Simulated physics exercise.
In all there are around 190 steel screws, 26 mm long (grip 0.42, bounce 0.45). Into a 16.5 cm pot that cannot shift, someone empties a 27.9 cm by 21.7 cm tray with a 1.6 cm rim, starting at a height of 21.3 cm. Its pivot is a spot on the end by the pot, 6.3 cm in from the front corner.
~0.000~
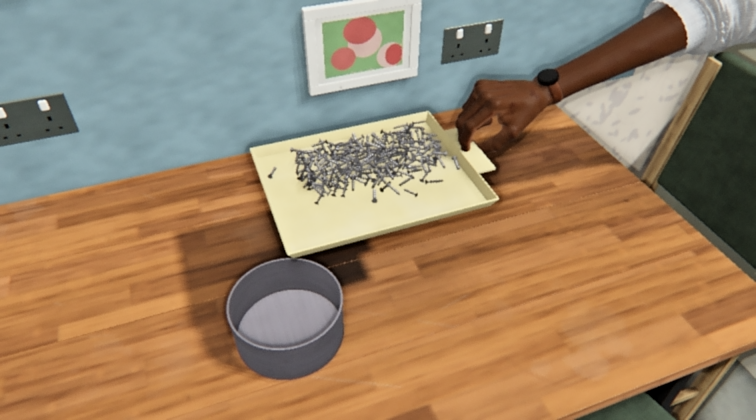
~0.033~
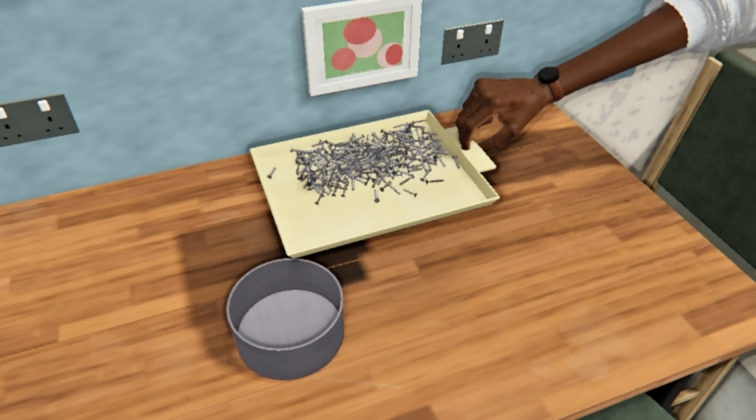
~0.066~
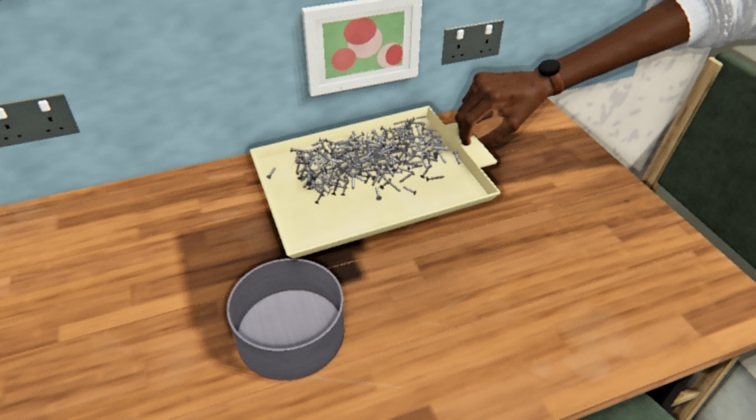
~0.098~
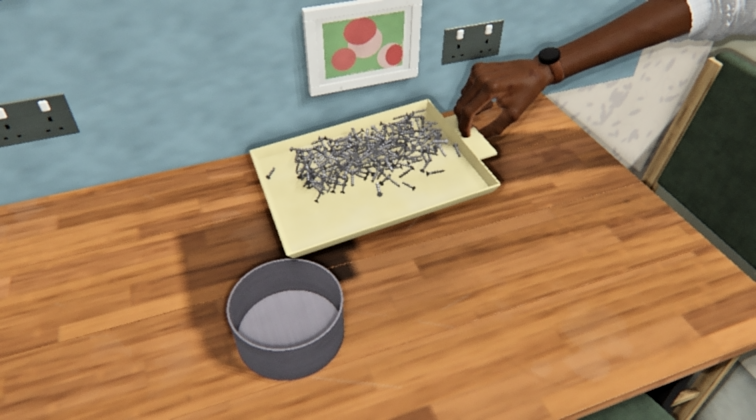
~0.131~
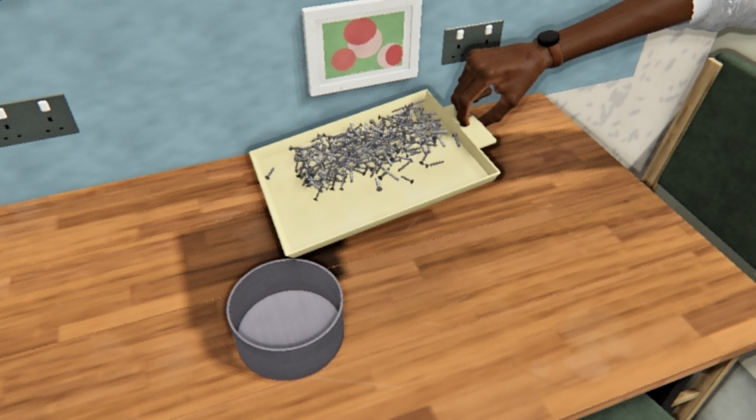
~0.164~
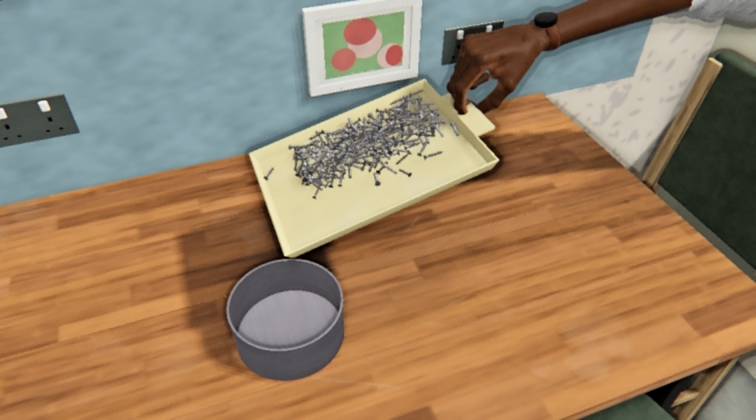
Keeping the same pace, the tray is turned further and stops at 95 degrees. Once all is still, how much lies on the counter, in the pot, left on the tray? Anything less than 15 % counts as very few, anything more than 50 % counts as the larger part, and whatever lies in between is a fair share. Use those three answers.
Counter: The larger part. Pot: Very few. Left on the tray: Very few.
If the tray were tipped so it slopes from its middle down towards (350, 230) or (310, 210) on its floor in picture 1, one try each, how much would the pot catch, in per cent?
I'd put it at about 35 per cent for the first tilt and about 25 per cent for the second.
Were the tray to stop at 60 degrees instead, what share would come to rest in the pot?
Roughly 10 percent.
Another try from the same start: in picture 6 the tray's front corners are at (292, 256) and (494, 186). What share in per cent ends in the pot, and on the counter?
That works out as pot 40 and counter 60.
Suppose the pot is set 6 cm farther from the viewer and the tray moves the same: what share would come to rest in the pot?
My estimate: Some 30 per cent.
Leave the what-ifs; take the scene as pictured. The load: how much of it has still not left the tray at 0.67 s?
Of the load, some 20 percent.
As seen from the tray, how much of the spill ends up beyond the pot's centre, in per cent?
Near 100 in a hundred.
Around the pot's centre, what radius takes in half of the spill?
I'd say around 20 centimetres.
After 0.47 s, tilt 55 degrees; the tray holds 100 %, the pot 0 %.
After 0.67 s, tilt 81 degrees; the tray holds 20 %, the pot 0 %.
After 0.98 s, tilt 95 degrees; the tray holds 0 %, the pot 5 %.
By 2.3 s all is still; counter 95 %, pot 5 %, tray 0 %.
